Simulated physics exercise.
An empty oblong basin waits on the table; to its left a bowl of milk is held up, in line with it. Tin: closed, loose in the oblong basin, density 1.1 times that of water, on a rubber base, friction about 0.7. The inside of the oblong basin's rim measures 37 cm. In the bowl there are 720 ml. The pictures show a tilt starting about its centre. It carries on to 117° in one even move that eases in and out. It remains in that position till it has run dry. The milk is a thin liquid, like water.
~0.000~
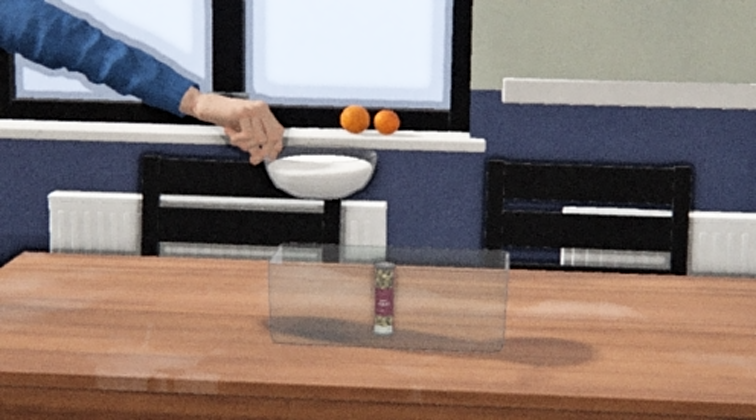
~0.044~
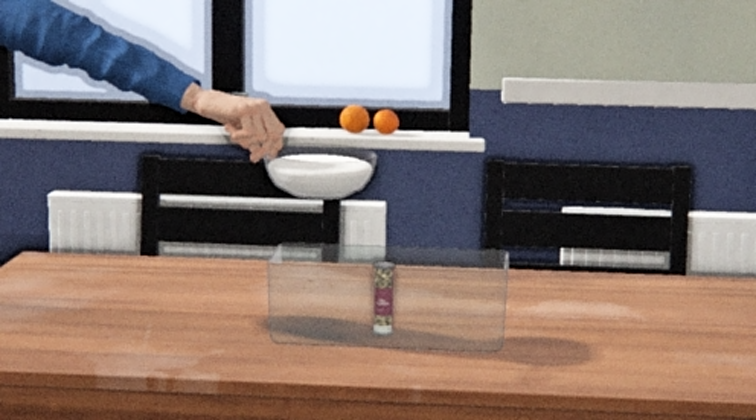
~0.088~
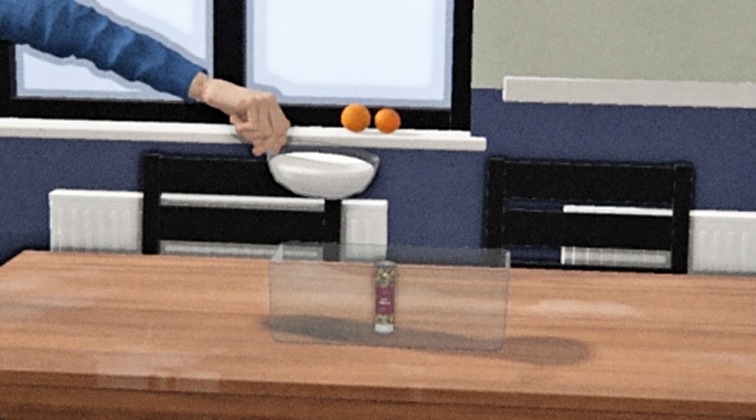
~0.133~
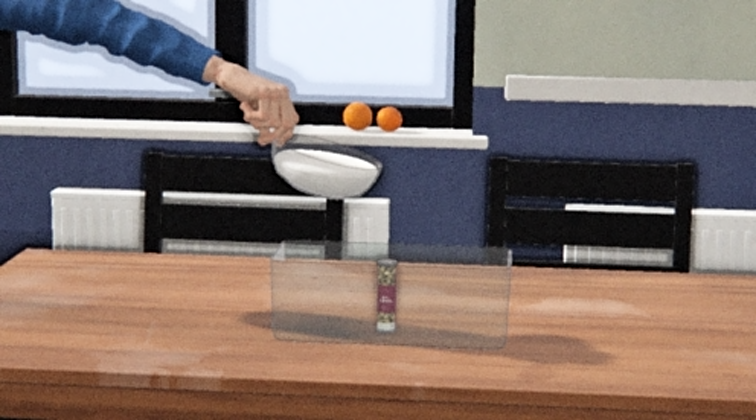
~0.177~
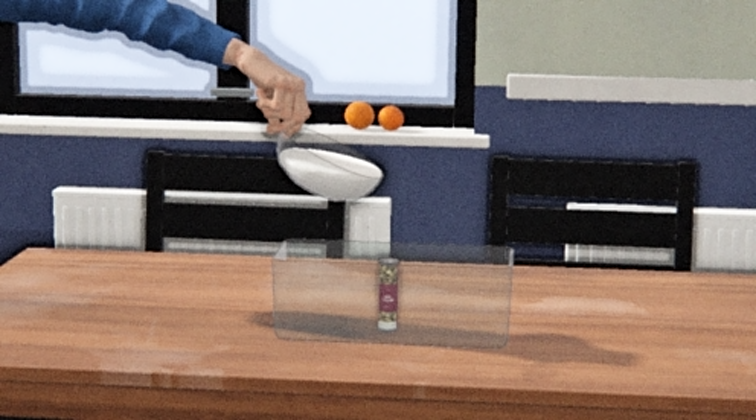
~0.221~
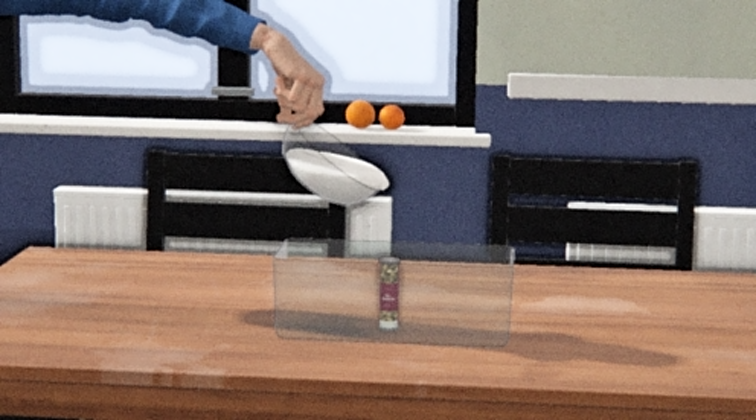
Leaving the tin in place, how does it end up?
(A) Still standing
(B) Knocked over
Answer: A.
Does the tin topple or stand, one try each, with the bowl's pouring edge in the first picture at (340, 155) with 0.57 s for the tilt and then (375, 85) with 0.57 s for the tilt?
Try 1: Tipped over; try 2: Still standing.
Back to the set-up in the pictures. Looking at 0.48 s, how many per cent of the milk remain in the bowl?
I'd estimate some 1 % remains.
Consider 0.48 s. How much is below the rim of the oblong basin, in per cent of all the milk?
About 82%.
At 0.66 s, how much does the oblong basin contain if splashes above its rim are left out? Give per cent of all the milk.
Roughly 96 percent of it.
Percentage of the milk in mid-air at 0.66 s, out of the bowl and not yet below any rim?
Near 5 percent.
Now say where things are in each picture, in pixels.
In the first frame, tilt 0°; pouring edge (375, 156); surface from (269, 163) to (372, 166); the oblong basin's rim runs from (275, 255) to (508, 263); the tin's top is at (385, 268).
In the second frame, tilt 2°; pouring edge (375, 158); surface from (269, 161) to (372, 167).
In the third frame, tilt 7°; pouring edge (378, 161); surface from (272, 158) to (374, 168).
In the fourth frame, tilt 15°; pouring edge (380, 168); surface from (276, 153) to (378, 169).
In the fifth frame, tilt 26°; pouring edge (381, 178); surface from (281, 152) to (382, 172).
In the sixth frame, tilt 38°; pouring edge (379, 189); surface from (287, 151) to (370, 173); 7 per cent is over the edge.
Then, 0.48 s in, the tilt is 109° and 1 per cent is still to pour; the tin stands where it began.
Then, 0.66 s in, the tilt is 117° and 0 per cent is still to pour; the tin stands where it began.
Then, 0.86 s in, the tilt is 117° and 0 per cent is still to pour; the tin stands where it began.
Then, 1.07 s in, the tilt is 117° and 0 per cent is still to pour; the tin stands where it began.
Finally, the tin stands where it began.
